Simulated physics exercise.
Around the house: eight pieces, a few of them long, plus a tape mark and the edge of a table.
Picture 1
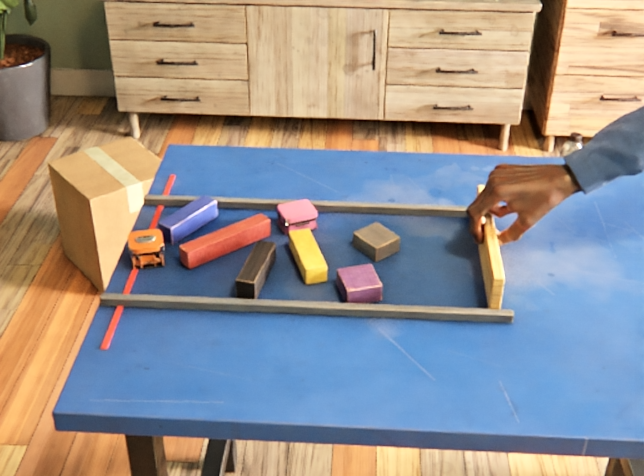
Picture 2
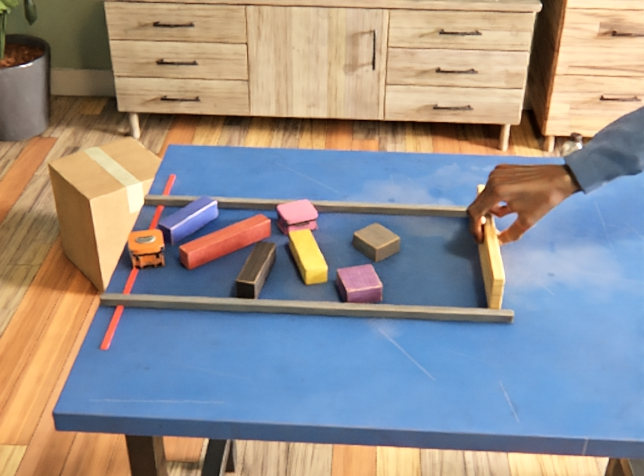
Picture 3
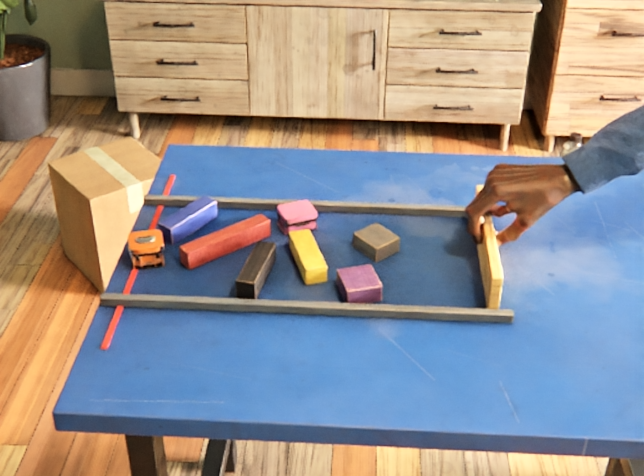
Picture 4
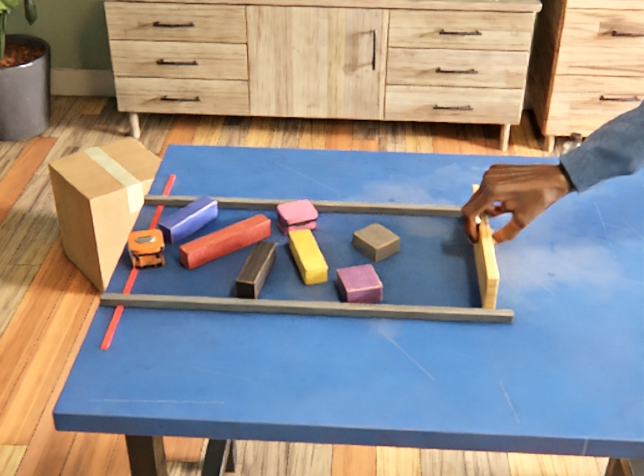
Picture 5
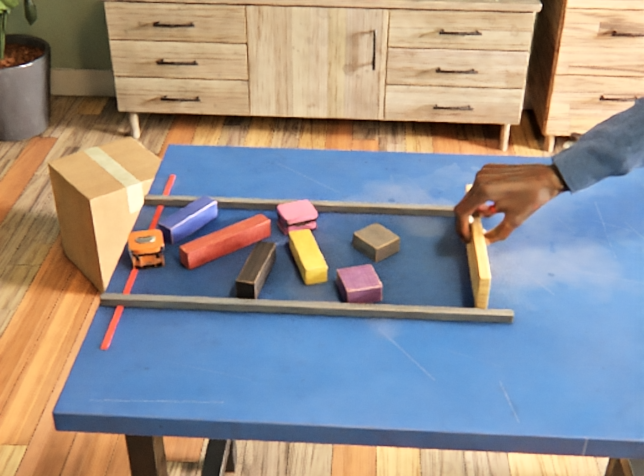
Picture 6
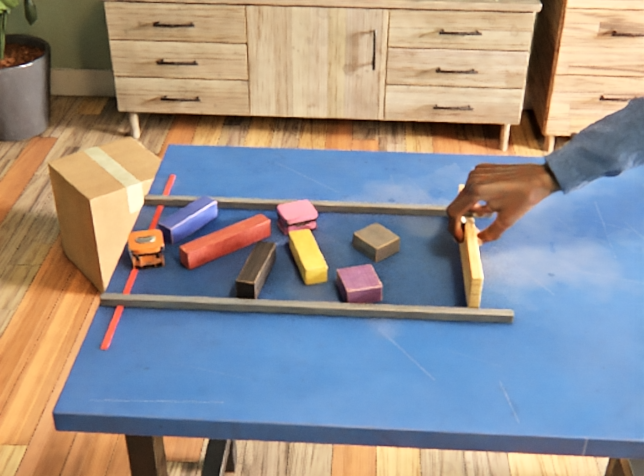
A hand slides a wooden board slightly left between two rails toward scattered colored blocks.
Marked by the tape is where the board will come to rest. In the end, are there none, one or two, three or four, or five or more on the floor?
The count of pieces that drop is at least five, then.
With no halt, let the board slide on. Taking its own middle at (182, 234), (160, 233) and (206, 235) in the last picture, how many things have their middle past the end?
In order, that gives 4, then 5, then 1.
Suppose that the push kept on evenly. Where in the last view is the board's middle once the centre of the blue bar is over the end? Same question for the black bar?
The middle is at (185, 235) when it's the blue bar, and at (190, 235) when it's the black bar.
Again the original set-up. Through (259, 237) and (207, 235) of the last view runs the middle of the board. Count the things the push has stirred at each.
I count 7 first and 8 after.
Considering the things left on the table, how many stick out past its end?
Number: 3.
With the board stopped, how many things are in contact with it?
It's 3.
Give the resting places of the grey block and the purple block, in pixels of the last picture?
The grey block ends up near (134, 227), and the purple block near (113, 273).
Soon after, none off yet; orange case at rest near (147, 249); blue bar at rest near (189, 220); red bar at rest near (226, 241).
In the end, the number that fall off is five or more; gone, yellow bar, black bar, red bar, blue bar and orange case.
